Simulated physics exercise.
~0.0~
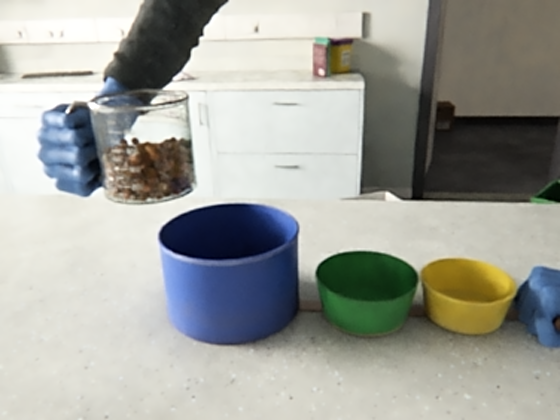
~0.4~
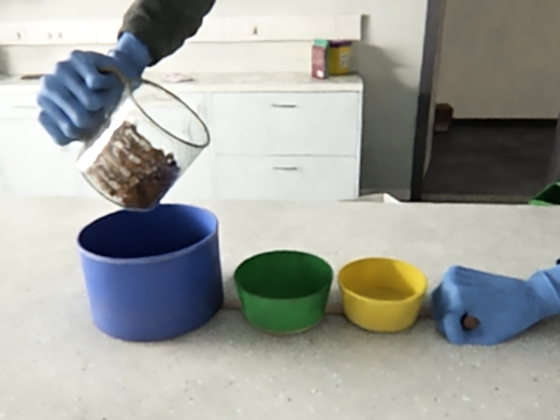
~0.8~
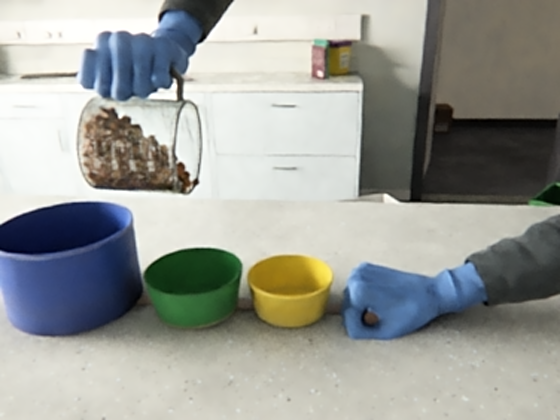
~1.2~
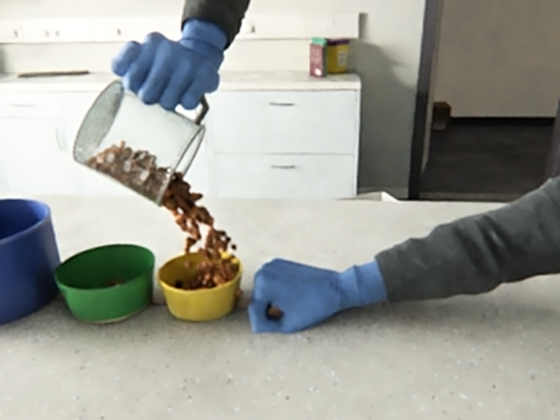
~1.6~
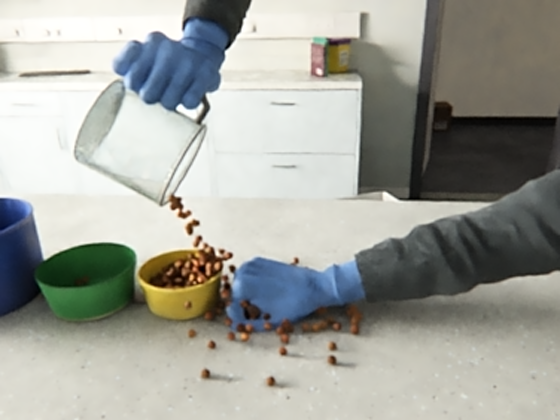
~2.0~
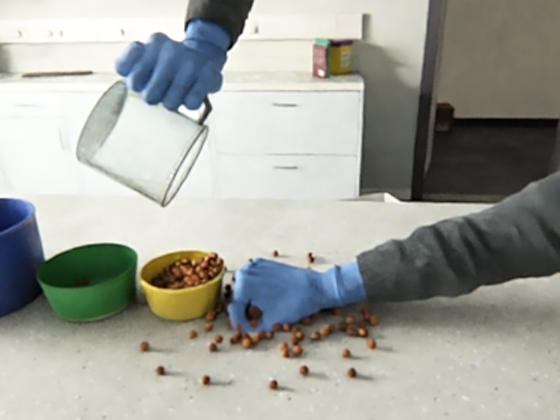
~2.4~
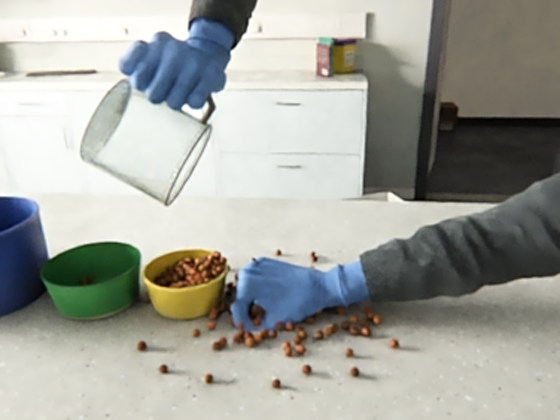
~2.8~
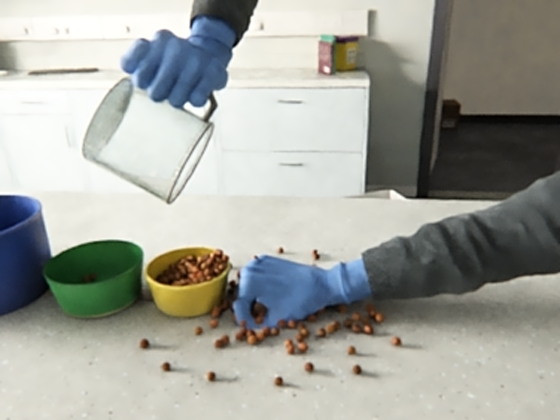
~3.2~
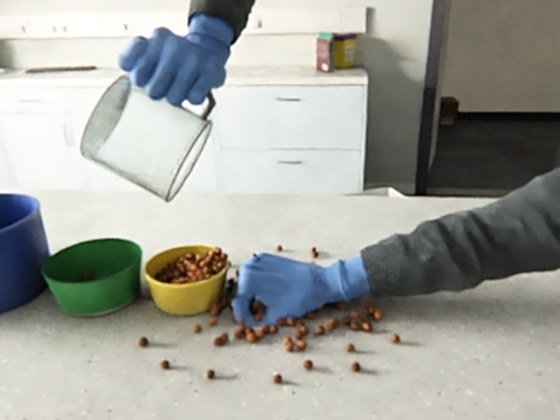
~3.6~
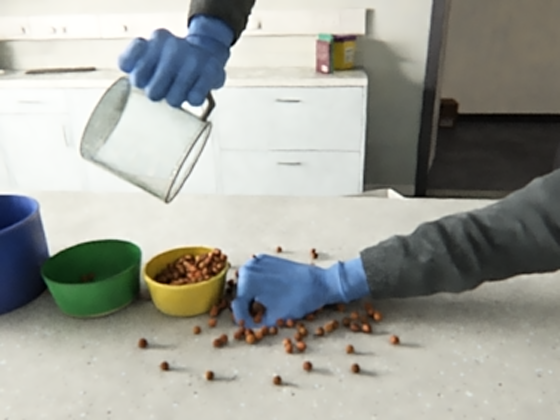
A gloved hand tipped a clear jug while another slid a joined row of blue, green and yellow dishes left, and brown cereal balls poured into the yellow one, many spilling onto the table around the resting hand as the jug emptied.
